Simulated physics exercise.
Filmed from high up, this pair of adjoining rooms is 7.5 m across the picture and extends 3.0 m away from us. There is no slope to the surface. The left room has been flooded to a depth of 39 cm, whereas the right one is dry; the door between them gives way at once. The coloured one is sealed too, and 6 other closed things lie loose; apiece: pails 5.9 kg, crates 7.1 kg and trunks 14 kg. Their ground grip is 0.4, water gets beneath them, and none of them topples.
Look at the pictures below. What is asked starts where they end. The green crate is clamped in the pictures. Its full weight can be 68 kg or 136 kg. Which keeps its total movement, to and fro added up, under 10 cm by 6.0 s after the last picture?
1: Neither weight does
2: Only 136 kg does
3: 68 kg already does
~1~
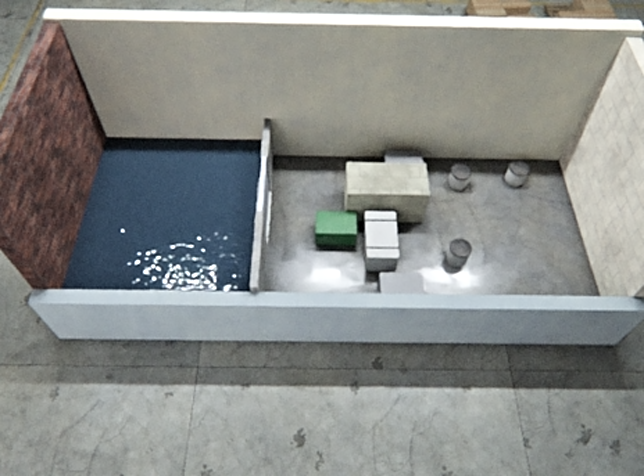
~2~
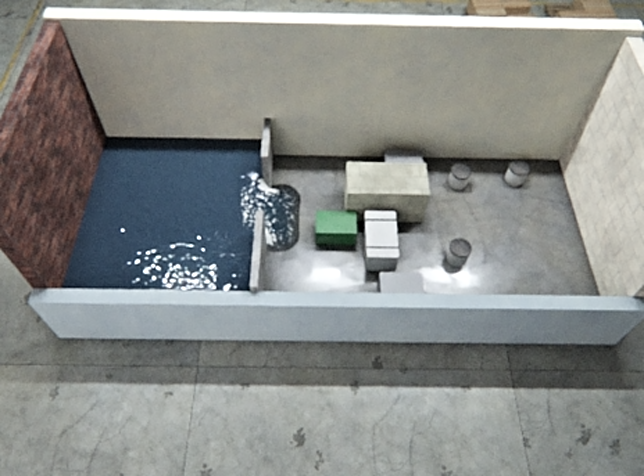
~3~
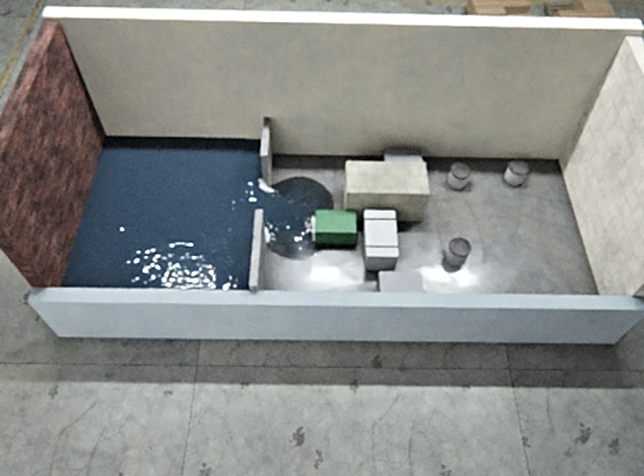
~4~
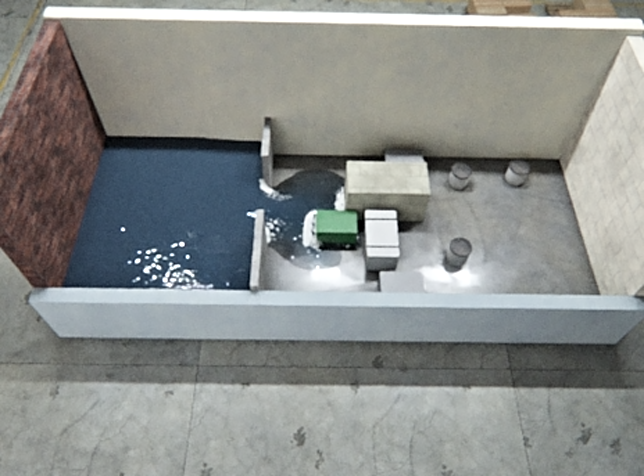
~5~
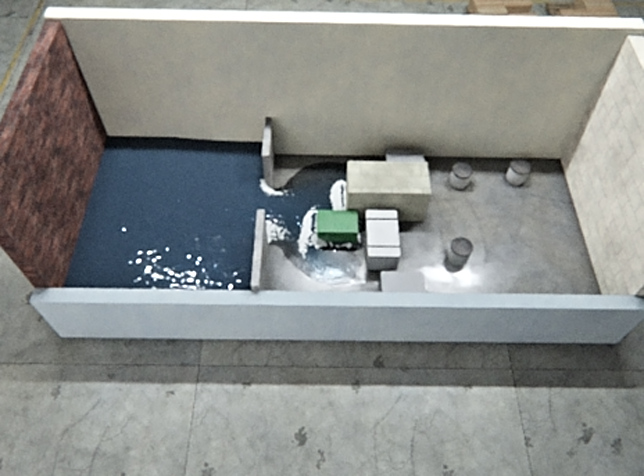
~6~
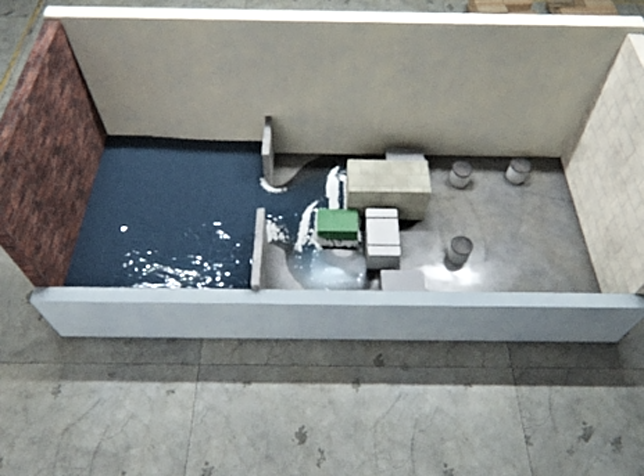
Only 136 kg does.
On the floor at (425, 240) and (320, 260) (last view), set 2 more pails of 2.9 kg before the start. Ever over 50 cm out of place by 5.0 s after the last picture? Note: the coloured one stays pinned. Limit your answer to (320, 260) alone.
For that spot, it comes out too far.
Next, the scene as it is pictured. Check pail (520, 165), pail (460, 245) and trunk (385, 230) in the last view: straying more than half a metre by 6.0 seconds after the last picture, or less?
First crosses the line, second stays inside the line, third stays inside the line.
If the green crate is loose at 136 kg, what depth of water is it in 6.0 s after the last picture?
About 10 cm.
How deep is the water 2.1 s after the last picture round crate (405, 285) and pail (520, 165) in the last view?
I'd estimate 2 cm for the first and 4 cm for the second.
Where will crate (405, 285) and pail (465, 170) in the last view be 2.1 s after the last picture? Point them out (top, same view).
Around (433, 256) and (492, 180).
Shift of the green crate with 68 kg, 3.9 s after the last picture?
I'd put it at roughly 80 cm.
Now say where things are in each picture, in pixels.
The green crate at (336, 222) rests on the ground; water covers 7.8 m2; 0 of 7 have shifted, in the first picture.
The green crate at (336, 222), on the bottom; water covers 8.4 m2; 0 of 7 have shifted, in the second picture.
The green crate at (336, 221), on the bottom; water covers 9.0 m2; 0 of 7 have shifted, in the third picture.
The green crate at (337, 221) rests on the ground; water covers 9.5 m2; 0 of 7 have shifted, in the fourth picture.
The green crate at (338, 221), on the bottom; 10.0 m2 under water; 0 of 7 have shifted, in the fifth picture.
The green crate at (338, 220), on the bottom; 10.7 m2 under water; 0 of 7 have shifted, in the sixth picture.
Then, 0.4 s after the last picture the green crate would be 9 cm from its start with 68 kg and 0 cm from its start with 136 kg; 13 cm of water round it then.
Then, 2.1 s after the last picture the green crate would be 63 cm from its start with 68 kg and 0 cm from its start with 136 kg; 15 cm of water round it then.
Then, 3.9 s after the last picture the green crate would be 80 cm from its start with 68 kg and 0 cm from its start with 136 kg; 12 cm of water round it then.
Then, 6.0 s after the last picture the green crate would be 80 cm from its start with 68 kg and 0 cm from its start with 136 kg; 10 cm of water round it then.
